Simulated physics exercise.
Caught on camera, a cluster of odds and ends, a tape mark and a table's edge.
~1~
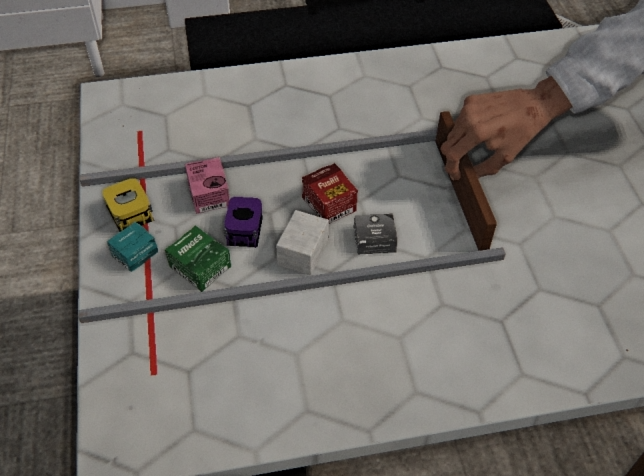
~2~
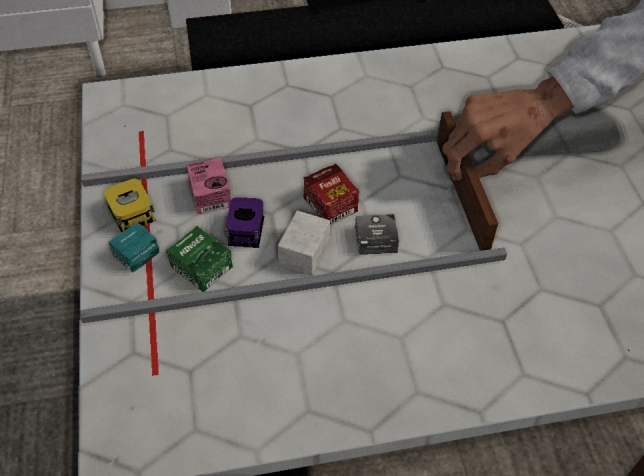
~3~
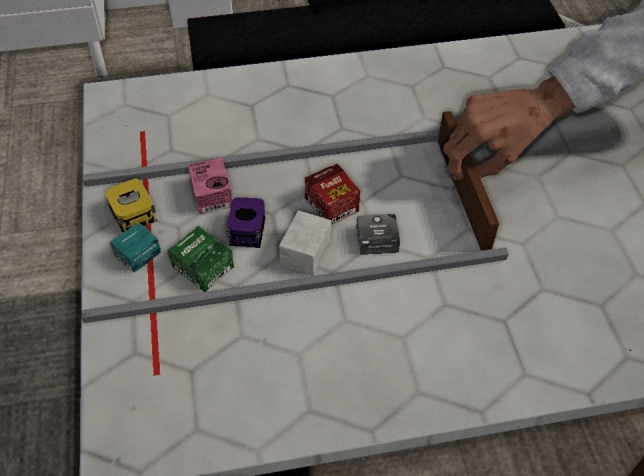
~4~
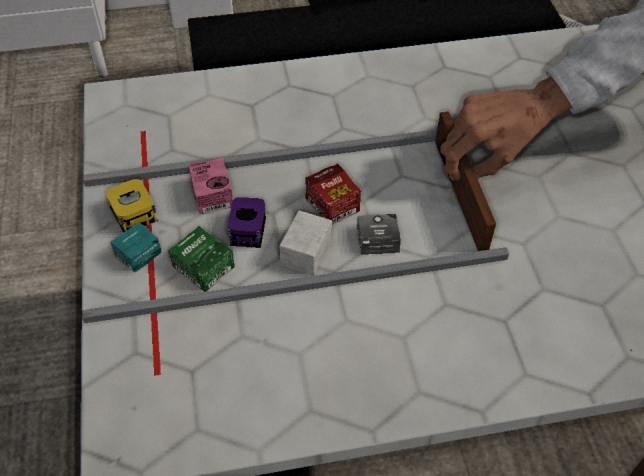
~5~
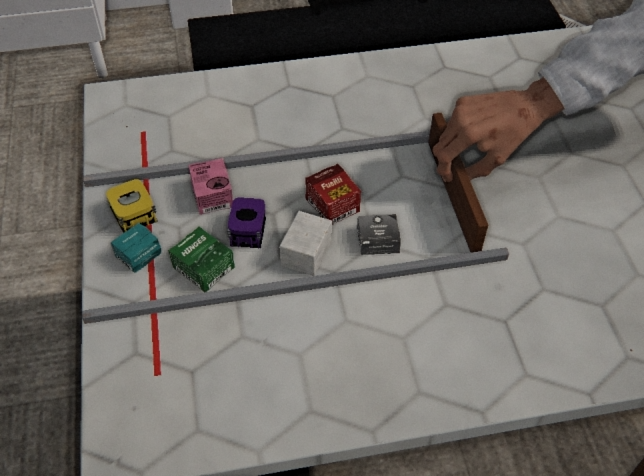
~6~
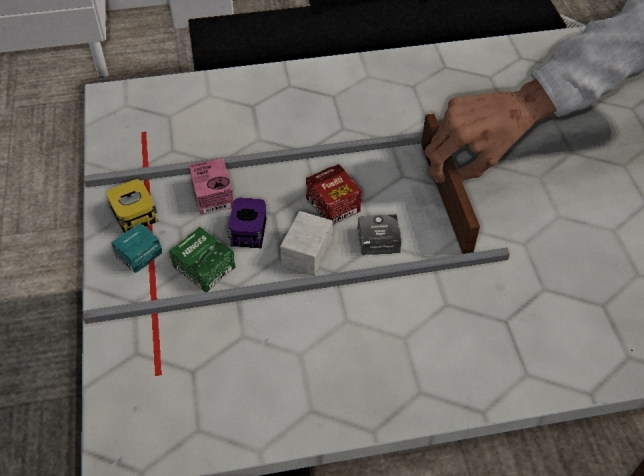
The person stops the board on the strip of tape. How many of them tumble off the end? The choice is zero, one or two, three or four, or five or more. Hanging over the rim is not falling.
The number that fall off is three or four.
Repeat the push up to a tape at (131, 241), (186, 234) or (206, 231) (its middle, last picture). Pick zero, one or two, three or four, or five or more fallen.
Taking them in turn, 5 or more; one to two; zero.
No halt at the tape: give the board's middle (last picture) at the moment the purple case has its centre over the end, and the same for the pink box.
Its middle is around (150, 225) and around (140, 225).
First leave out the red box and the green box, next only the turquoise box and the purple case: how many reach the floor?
It would be 0 and 1.
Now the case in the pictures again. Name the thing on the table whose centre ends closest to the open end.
The purple case.
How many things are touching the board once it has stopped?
The number is 2.
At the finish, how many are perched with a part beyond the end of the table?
Overhanging: 3.
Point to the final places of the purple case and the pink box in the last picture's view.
About (83, 237), and the other about (90, 198).
A little later, none off yet; yellow case at rest near (132, 207); turquoise box at rest near (137, 248); green box at rest near (203, 259).
Next, none off yet; yellow case at rest near (132, 206); turquoise box shifted about its own width near (118, 240); green box shifted about its own width near (142, 265).
When it is over, the number that fall off is three or four; down, green box, turquoise box and yellow case.
